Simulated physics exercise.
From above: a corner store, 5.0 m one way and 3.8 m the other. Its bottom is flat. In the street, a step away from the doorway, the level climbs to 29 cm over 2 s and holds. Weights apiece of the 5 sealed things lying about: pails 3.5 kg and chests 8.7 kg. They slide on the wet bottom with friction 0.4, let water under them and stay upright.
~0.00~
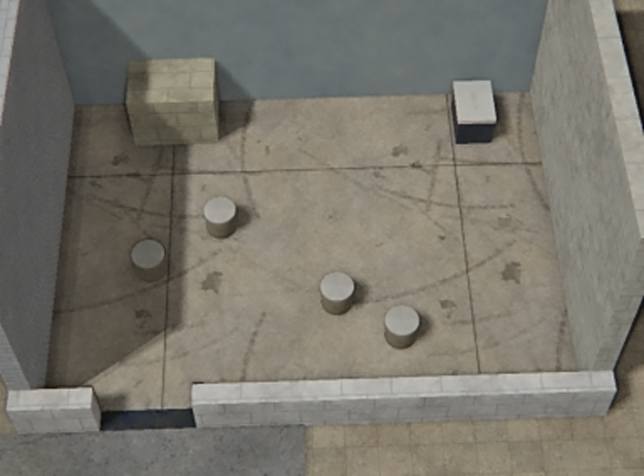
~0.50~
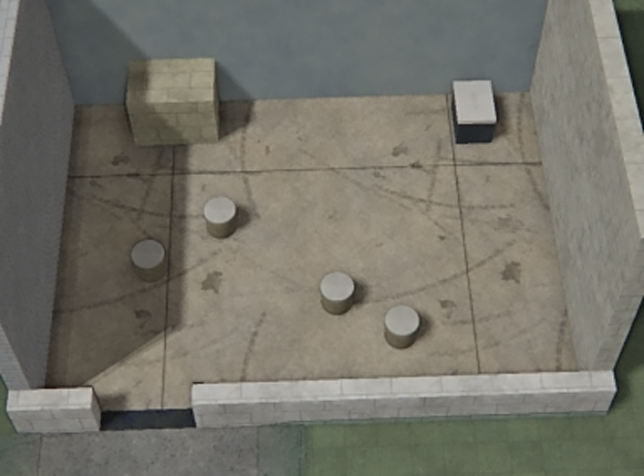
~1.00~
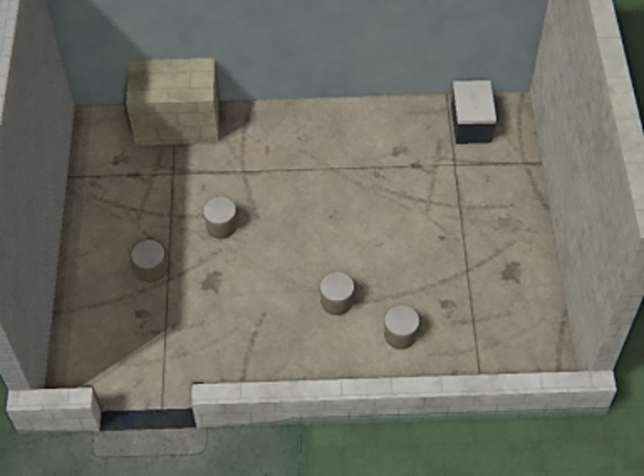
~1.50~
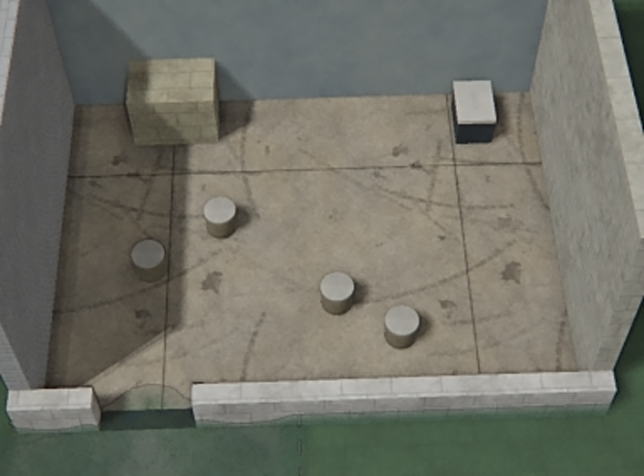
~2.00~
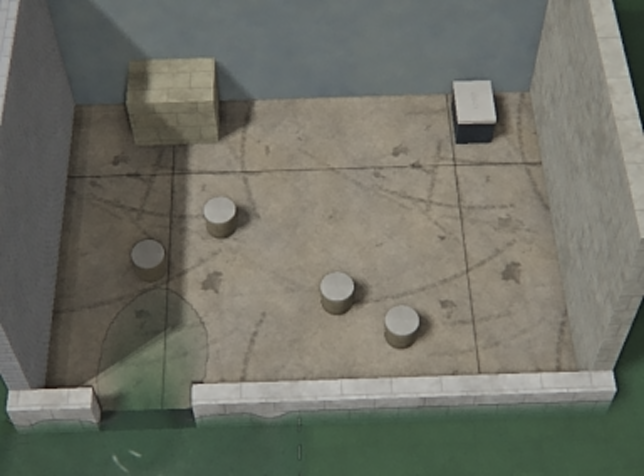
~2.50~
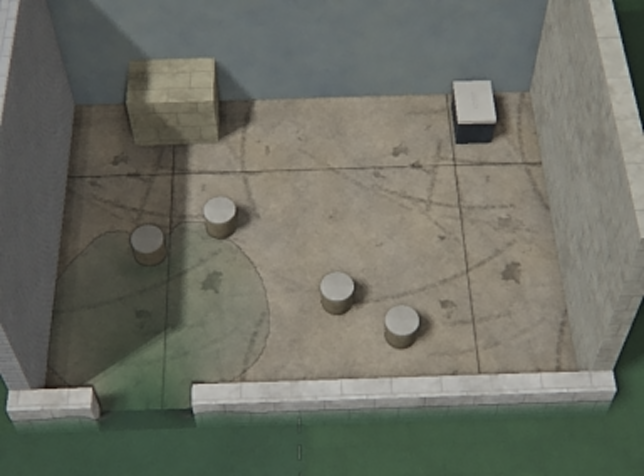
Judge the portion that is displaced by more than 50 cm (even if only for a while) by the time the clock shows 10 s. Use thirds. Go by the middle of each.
Share: Between one and two thirds.
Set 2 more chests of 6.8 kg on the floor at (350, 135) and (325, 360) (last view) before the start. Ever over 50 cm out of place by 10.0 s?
In turn: Past it, short of it.
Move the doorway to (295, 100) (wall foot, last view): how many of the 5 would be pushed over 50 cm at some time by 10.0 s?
In that case 5 of them.
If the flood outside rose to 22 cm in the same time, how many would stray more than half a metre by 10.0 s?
In that case 3 of them.
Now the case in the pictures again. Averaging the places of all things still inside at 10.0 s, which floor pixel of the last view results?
Around (418, 292).
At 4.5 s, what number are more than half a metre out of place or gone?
2 of them.
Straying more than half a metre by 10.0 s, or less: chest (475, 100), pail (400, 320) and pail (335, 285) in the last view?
In that order: Over, less, under.
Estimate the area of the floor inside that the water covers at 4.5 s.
Some 12 m2.
After 3.5 s 2 of 5 are over 50 cm from their spots; 0 afloat.
After 4.5 s 2 of 5 are over 50 cm from their spots; 2 afloat.
After 7.0 s 3 of 5 are over 50 cm from their spots; 3 afloat.
After 10.0 s 3 of 5 are over 50 cm from their spots, and 3 have been at some point; 4 afloat.
